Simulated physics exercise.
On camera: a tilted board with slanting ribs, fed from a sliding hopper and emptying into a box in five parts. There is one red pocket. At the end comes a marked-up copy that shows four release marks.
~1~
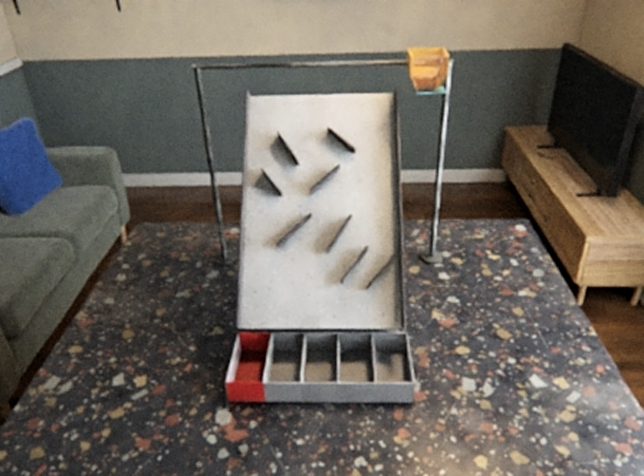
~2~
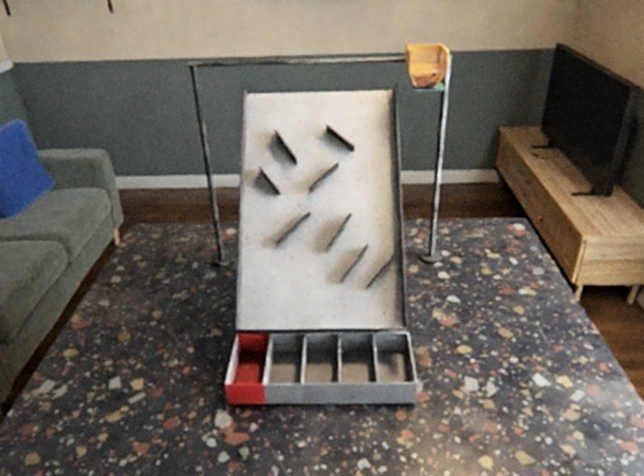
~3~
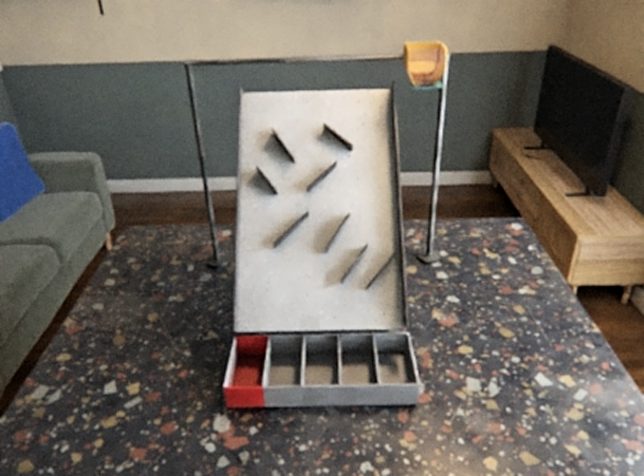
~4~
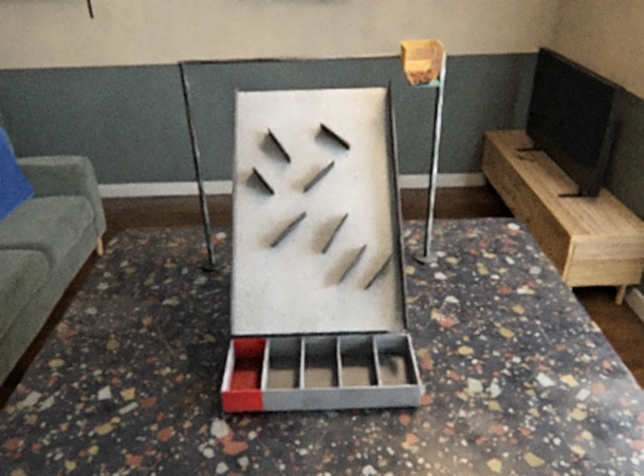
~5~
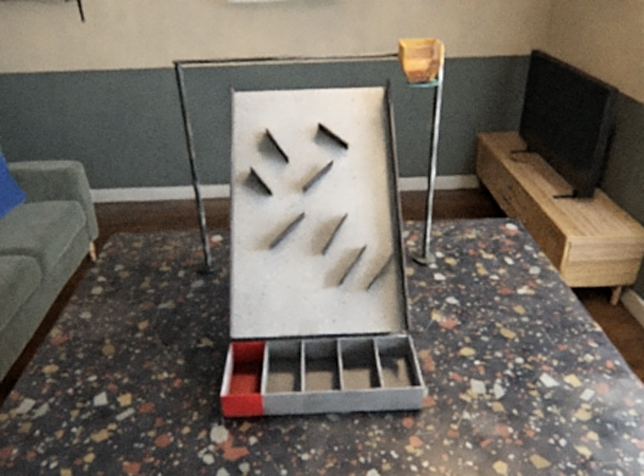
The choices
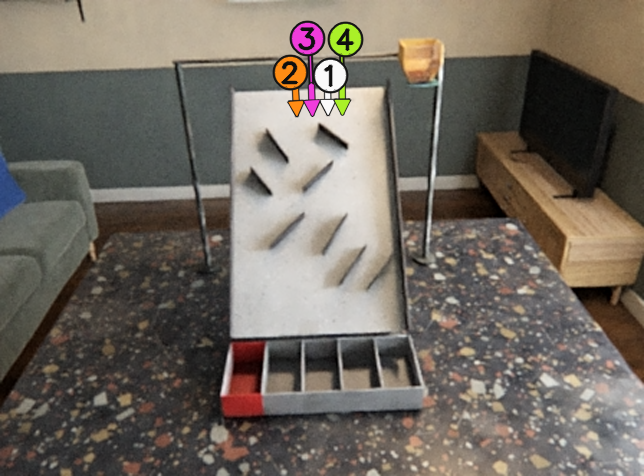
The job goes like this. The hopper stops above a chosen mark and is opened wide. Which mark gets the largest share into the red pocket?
I would pick mark 2.
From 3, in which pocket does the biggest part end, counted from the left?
The first from the left.
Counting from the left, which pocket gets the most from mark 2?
The first.
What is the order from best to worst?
Best to worst: 2, 3, 1, 4.
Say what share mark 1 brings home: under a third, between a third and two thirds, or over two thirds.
It is under a third.
On the marked copy, mark 1 meets the board at (328, 109); mark 2 meets the board at (296, 110); mark 3 meets the board at (312, 110); mark 4 meets the board at (342, 109).
With 1, roughly a quarter in the red pocket, the larger part in other pockets, just a few outside the box.
With 2, almost all in the red pocket.
With 3, the larger part in the red pocket, roughly a quarter in other pockets.
With 4, not one piece in the red pocket, almost all in other pockets, just a few outside the box.
